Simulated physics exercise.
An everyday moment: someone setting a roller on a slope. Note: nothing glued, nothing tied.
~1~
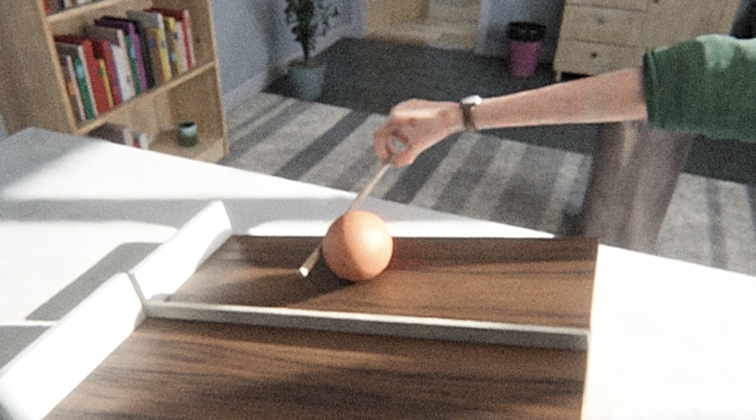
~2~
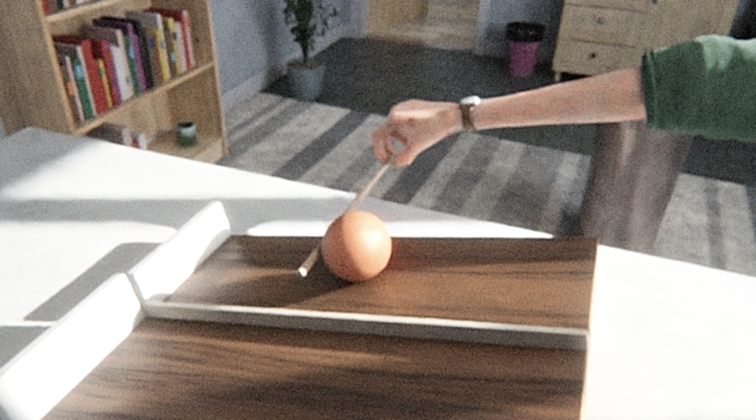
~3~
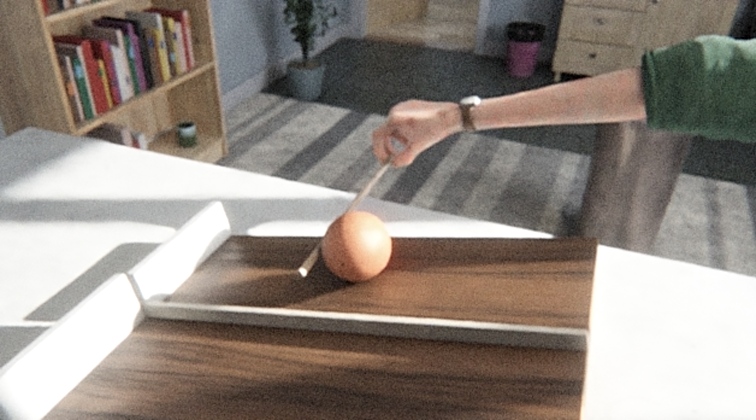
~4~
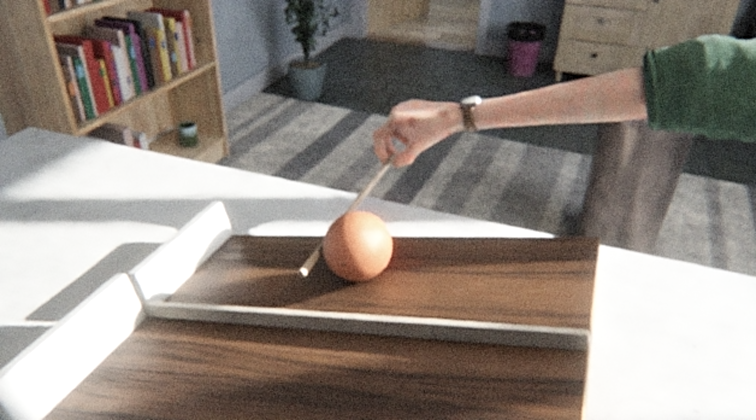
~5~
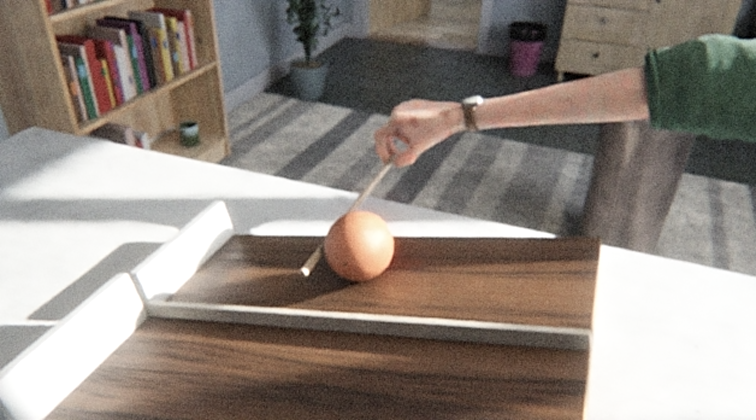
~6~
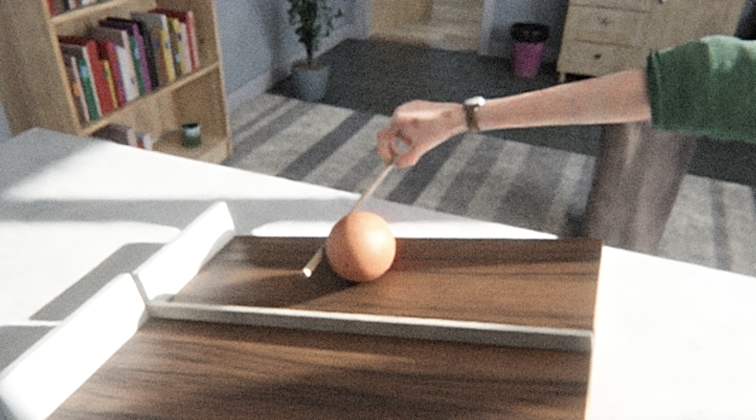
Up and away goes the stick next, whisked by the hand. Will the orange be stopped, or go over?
In the end, the orange is kept back.
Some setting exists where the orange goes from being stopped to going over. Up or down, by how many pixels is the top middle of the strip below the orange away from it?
You'd need to move it down by some 24 pixels.
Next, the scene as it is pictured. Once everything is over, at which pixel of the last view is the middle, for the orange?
(214, 245).
Then, 0.24 s past the last view, orange rolling on the board near (336, 247).
Then, 0.42 s past the last view, orange rolling on the board near (277, 246).
Then, 0.52 s past the last view, orange rolling on the board near (233, 245).
Finally, the orange stops on the board, near (214, 245).
